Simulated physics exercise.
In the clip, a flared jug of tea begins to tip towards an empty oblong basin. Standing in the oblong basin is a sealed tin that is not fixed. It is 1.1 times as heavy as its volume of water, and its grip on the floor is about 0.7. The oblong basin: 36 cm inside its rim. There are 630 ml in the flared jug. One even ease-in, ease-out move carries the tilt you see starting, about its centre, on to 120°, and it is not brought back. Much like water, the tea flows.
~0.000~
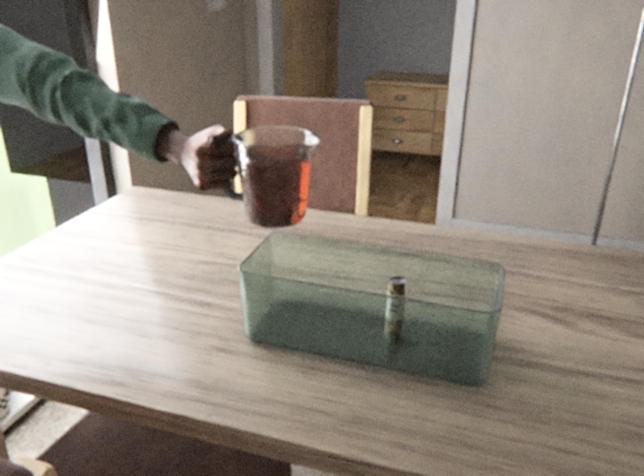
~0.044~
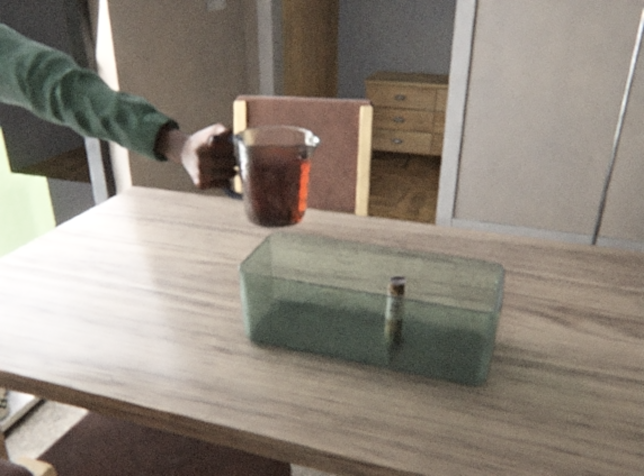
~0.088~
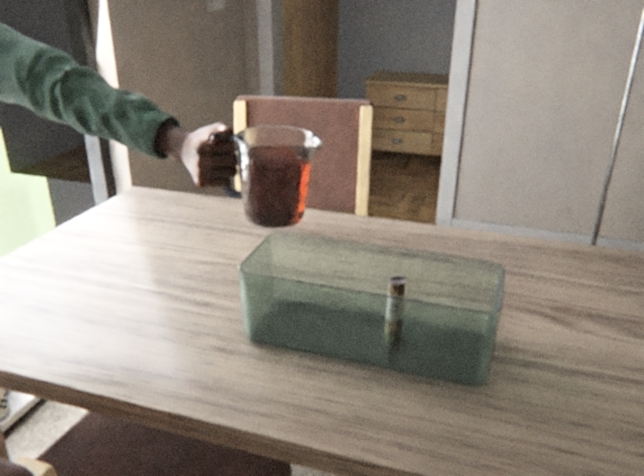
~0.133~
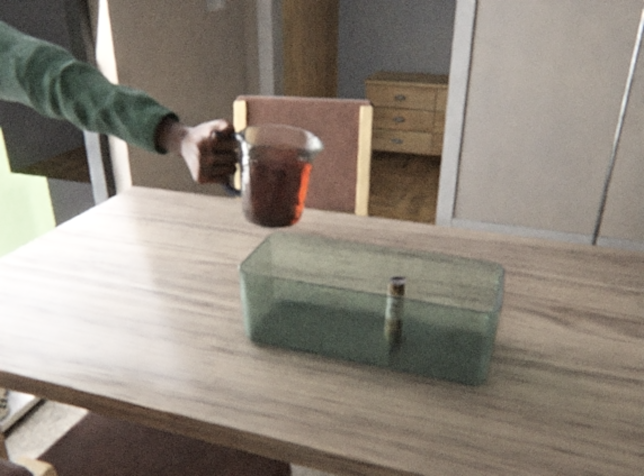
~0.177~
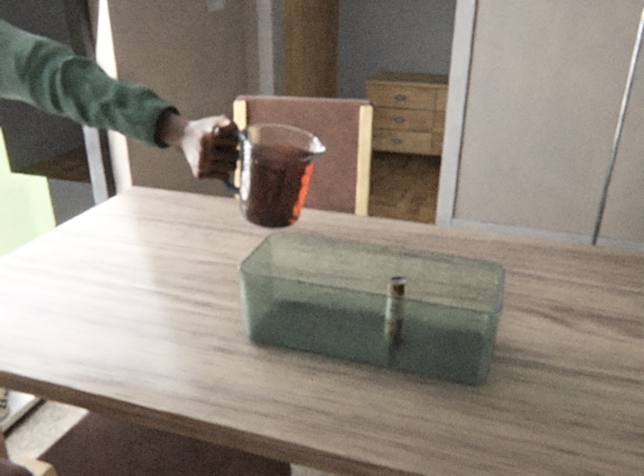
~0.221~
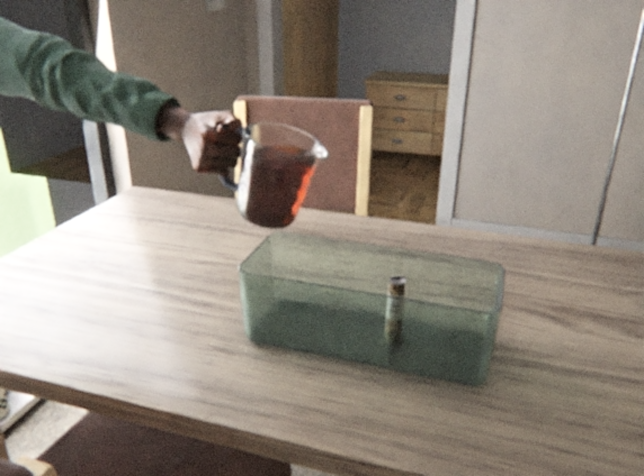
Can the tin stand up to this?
It does not tilt over.
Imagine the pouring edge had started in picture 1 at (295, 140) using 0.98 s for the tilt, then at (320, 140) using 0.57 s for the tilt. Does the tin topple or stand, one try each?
In the first try it remains standing; in the second it remains standing.
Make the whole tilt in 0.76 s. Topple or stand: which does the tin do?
The tin remains upright.
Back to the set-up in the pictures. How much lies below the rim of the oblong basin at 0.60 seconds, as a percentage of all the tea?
About 8 per cent.
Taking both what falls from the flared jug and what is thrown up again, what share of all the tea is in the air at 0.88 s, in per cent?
Some 10 % is up in the air.
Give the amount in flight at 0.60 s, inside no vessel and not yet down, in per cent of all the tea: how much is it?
At that moment, about 20 percent.
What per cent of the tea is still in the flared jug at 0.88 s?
10 in a hundred, give or take.
By 0.60 s the tilt is 81° and 72 per cent is still to pour; the tin stands where it began.
By 0.88 s the tilt is 117° and 9 per cent is still to pour; the tin stands where it began.
By 1.16 s the tilt is 120° and 0 per cent is still to pour; the tin stands where it began.
By 1.48 s the tilt is 120° and 0 per cent is still to pour; the tin stands where it began.
At rest the tin stands where it began.
